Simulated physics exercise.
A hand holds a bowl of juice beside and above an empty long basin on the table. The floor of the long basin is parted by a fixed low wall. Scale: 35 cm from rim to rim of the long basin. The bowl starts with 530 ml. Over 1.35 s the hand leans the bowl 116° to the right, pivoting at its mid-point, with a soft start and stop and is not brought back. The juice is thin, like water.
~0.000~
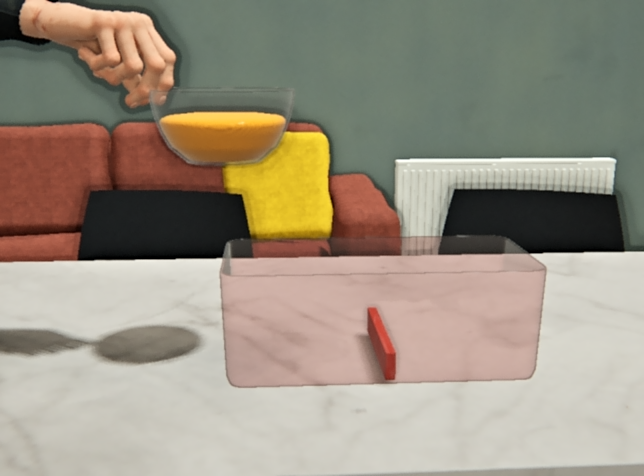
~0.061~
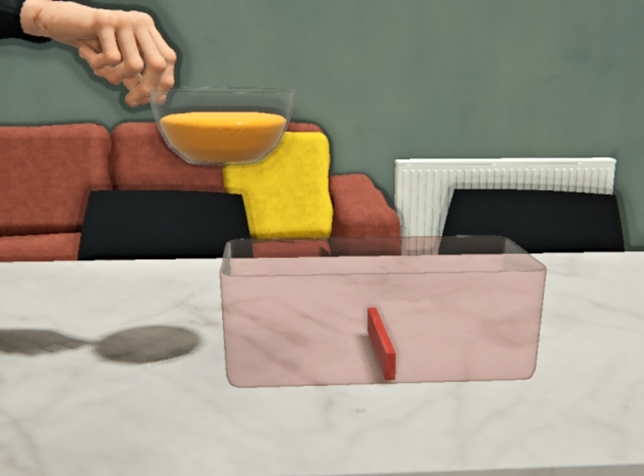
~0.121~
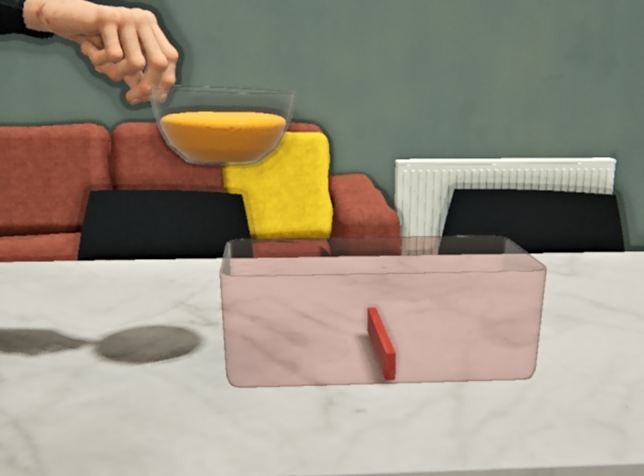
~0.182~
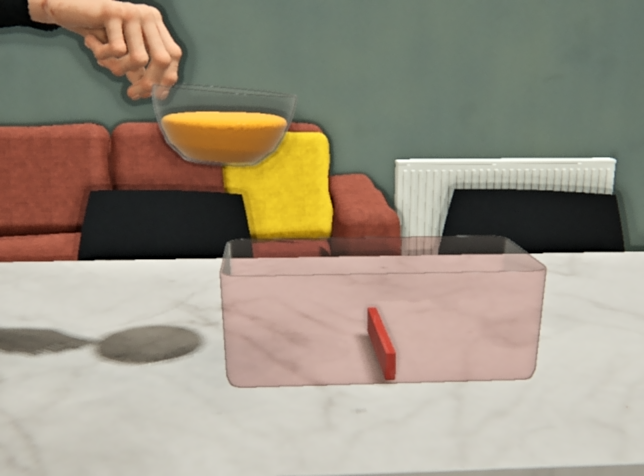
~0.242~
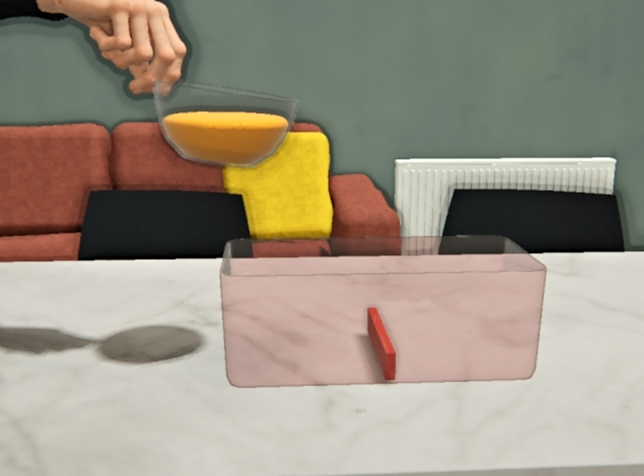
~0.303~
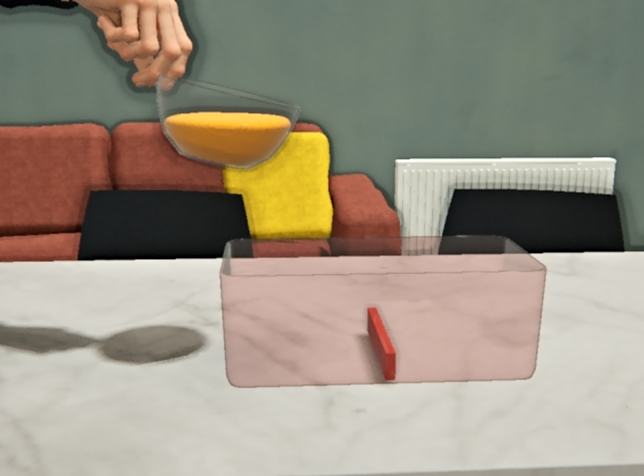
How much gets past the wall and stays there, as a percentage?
The far part has some 7 per cent.
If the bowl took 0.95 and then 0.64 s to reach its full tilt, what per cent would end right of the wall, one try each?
First 10, then 15 per cent.
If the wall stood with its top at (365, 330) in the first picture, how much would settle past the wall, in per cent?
In that case some 15 per cent.
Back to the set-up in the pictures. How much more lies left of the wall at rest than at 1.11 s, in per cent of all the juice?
Near 3 in a hundred.
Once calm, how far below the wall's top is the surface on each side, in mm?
Some 16 mm on the left and 32 mm on the right.
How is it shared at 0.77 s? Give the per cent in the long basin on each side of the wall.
Left about 14, right about 0.
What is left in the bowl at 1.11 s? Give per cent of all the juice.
Near 0 in a hundred.
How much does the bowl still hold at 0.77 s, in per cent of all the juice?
Some 50 per cent.
Then, 0.77 s in, the tilt is 70° and 51 per cent is still to pour, 14 is left of the wall and 0 right of it.
Then, 1.11 s in, the tilt is 107° and 0 per cent is still to pour, 89 is left of the wall and 4 right of it.
Then, 1.46 s in, the tilt is 116° and 0 per cent is still to pour, 92 is left of the wall and 7 right of it.
Then, 1.85 s in, the tilt is 116° and 0 per cent is still to pour, 92 is left of the wall and 7 right of it.
Finally, 92 per cent lies left of the wall, 7 right of it and 1 outside.
